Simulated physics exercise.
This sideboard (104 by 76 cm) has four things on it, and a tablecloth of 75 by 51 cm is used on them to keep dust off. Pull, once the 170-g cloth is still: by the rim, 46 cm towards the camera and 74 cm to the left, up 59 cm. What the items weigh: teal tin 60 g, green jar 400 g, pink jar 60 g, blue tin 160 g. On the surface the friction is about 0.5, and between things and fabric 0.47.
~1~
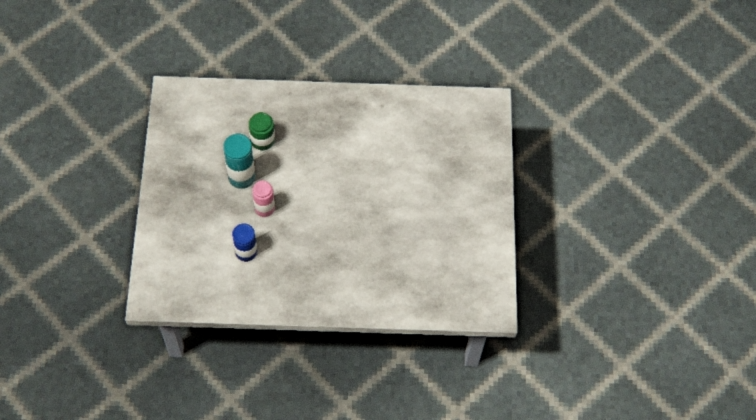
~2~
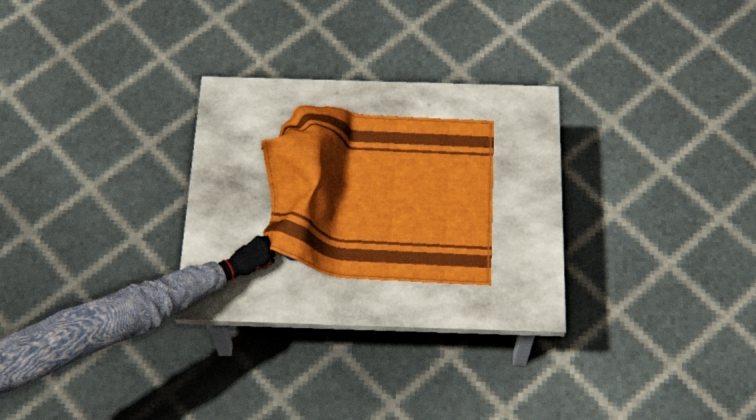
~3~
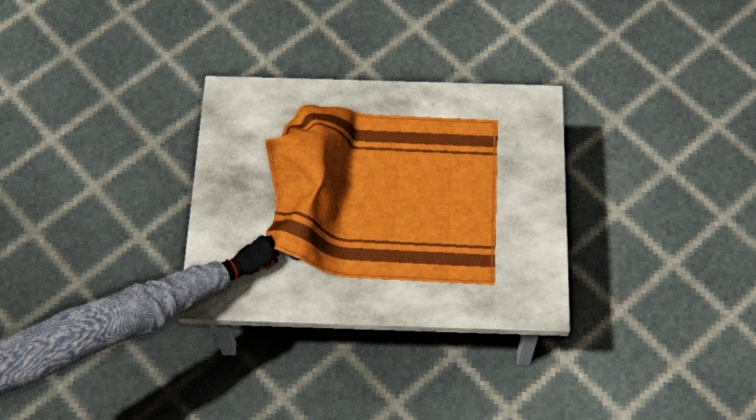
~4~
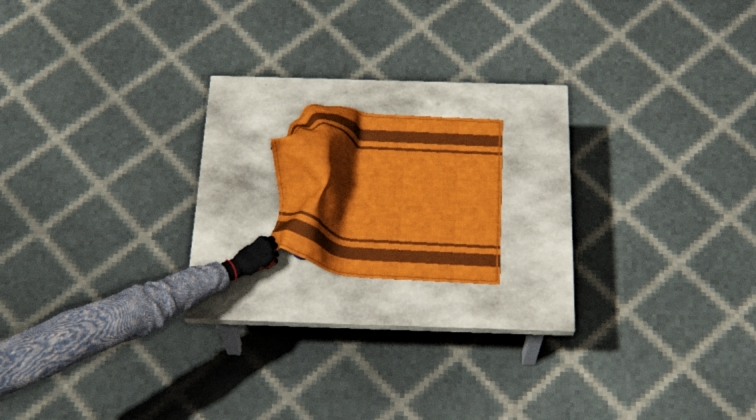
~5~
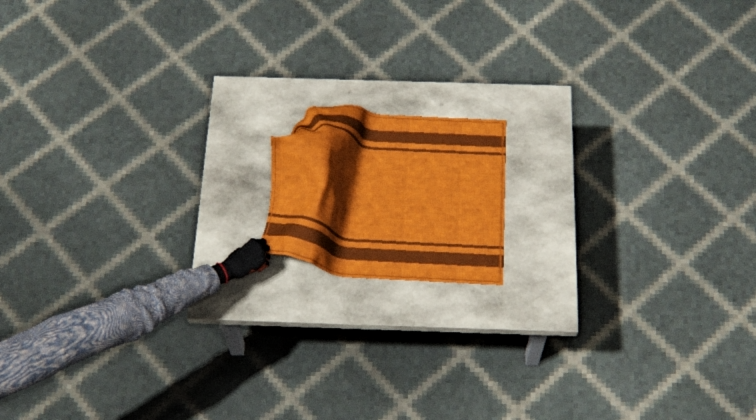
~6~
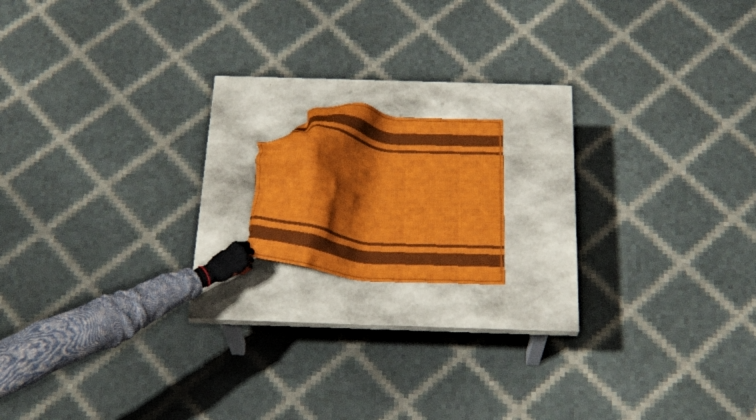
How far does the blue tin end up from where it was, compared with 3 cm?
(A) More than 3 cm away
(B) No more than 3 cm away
Answer: A.
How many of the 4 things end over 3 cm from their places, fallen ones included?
I make it 3.
Next, middle of the tablecloth at (306, 228); blue tin 5 cm off its start, teal tin on its side, 13 cm off its start, pink jar on its side, 9 cm off its start.
Then, middle of the tablecloth at (210, 310); blue tin on its side, 16 cm off its start, pink jar on its side, 21 cm off its start, teal tin on its side, 15 cm off its start.
After that, middle of the tablecloth at a place out of view; blue tin over the edge, pink jar on its side, 39 cm off its start at (241, 313), teal tin on its side, 19 cm off its start at (282, 231).
Later, middle of the tablecloth at a place out of view; blue tin over the edge, pink jar over the edge, teal tin on its side, 26 cm off its start.
At the end, middle of the tablecloth at a place out of view; blue tin over the edge, pink jar over the edge, teal tin on its side, 35 cm off its start at (314, 286).
